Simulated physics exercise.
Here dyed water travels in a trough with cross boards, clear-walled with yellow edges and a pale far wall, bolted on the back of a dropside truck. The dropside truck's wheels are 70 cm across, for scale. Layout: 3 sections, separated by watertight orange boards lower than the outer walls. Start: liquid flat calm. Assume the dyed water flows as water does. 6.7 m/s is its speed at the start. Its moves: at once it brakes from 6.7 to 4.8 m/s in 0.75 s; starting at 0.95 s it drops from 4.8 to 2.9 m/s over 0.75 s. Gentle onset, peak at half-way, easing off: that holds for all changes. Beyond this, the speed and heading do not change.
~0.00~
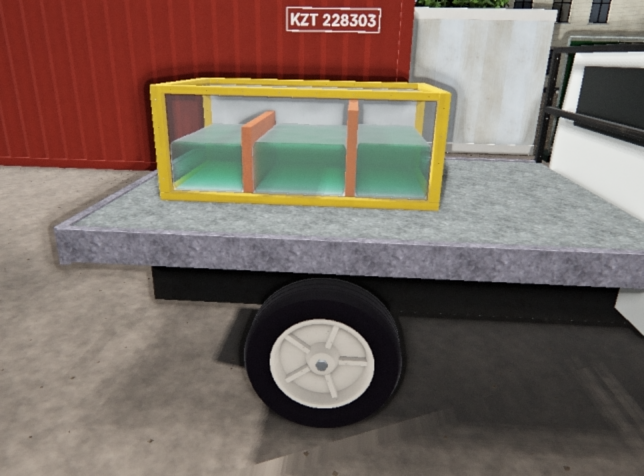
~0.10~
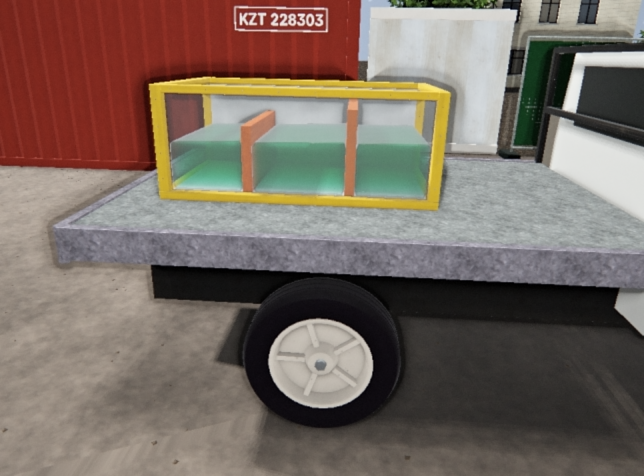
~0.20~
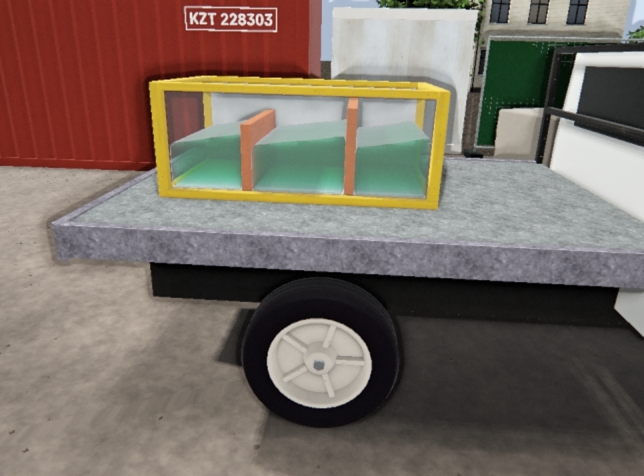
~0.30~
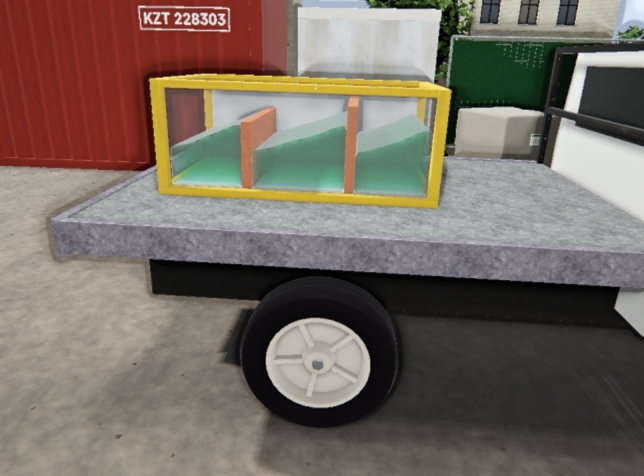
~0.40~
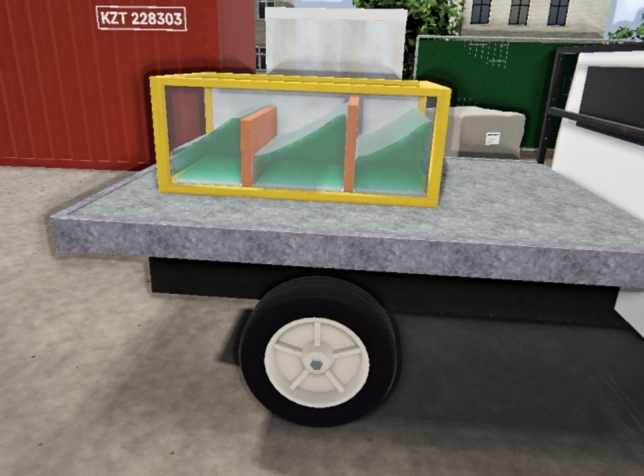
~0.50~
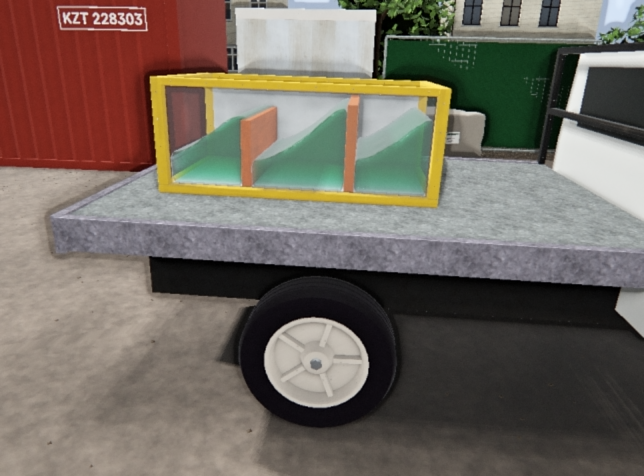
The dyed green water in the yellow-edged trough on the truck bed lay flat, then tilted up toward the right in all three sections as the red container and background slid left behind.
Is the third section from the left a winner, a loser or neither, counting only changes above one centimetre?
Its level grows.
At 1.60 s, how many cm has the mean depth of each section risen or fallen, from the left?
From the left: 3 down, 0, 2 up.
By 1.00 s left to right it is 24, 26, 25 cm deep.
By 1.60 s left to right it is 22, 25, 27 cm deep.
By 2.20 s left to right it is 22, 25, 27 cm deep.
By 4.68 s left to right it is 23, 25, 27 cm deep.
